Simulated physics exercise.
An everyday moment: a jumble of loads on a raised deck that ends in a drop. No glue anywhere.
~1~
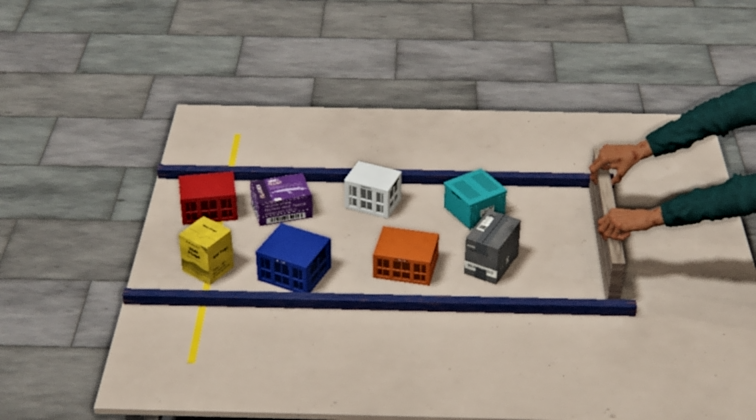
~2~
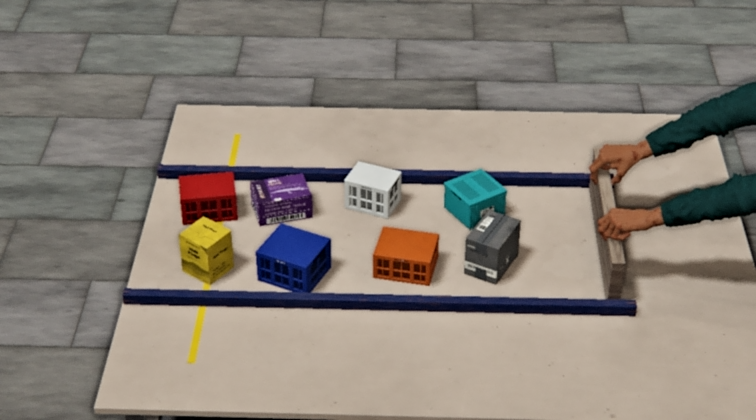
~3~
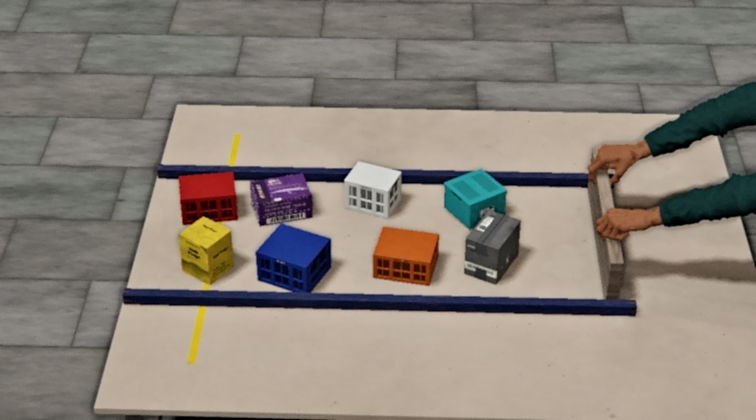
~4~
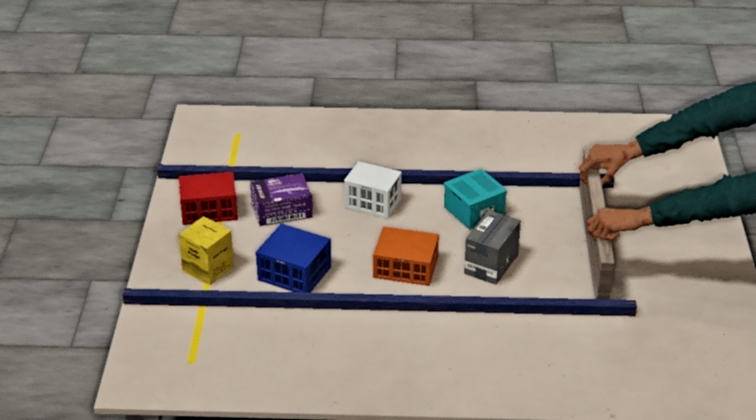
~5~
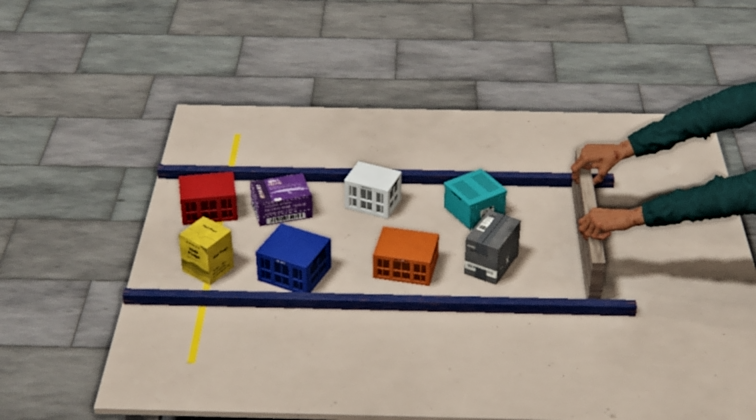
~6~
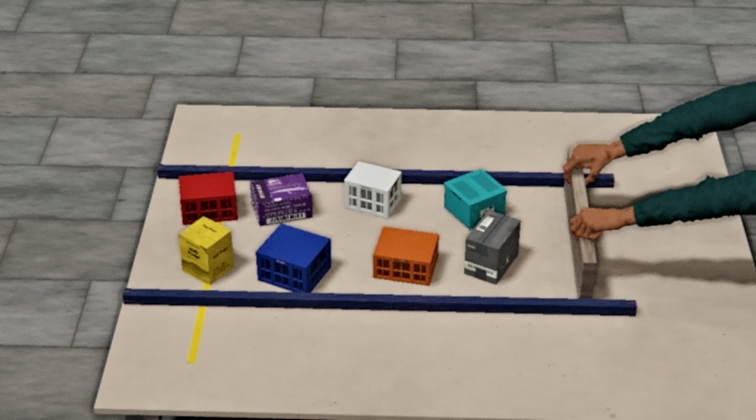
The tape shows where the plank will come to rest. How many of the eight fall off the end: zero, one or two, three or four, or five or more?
Here the number that fall off is three or four.
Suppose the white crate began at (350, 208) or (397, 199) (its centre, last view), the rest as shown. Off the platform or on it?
In turn it is kept; does not fall.
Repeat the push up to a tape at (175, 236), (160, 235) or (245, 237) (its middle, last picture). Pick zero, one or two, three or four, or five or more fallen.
For each place: More than four; more than four; 3 or 4.
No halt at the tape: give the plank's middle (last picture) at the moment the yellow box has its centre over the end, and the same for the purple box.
For the yellow box at (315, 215), for the purple box at (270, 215).
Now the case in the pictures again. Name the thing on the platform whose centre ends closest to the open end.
It is the white crate.
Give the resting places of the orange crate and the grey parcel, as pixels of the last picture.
The orange crate at (146, 251), the grey parcel at (193, 244).
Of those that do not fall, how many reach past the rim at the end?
Overhanging: 2.
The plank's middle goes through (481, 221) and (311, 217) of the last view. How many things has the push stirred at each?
By then 2, and 8.
A little later, none off yet; red crate at rest near (208, 198); yellow box at rest near (207, 251); purple box at rest near (281, 200).
When it is over, the number that fall off is three or four; down, blue crate, purple box, yellow box and red crate.
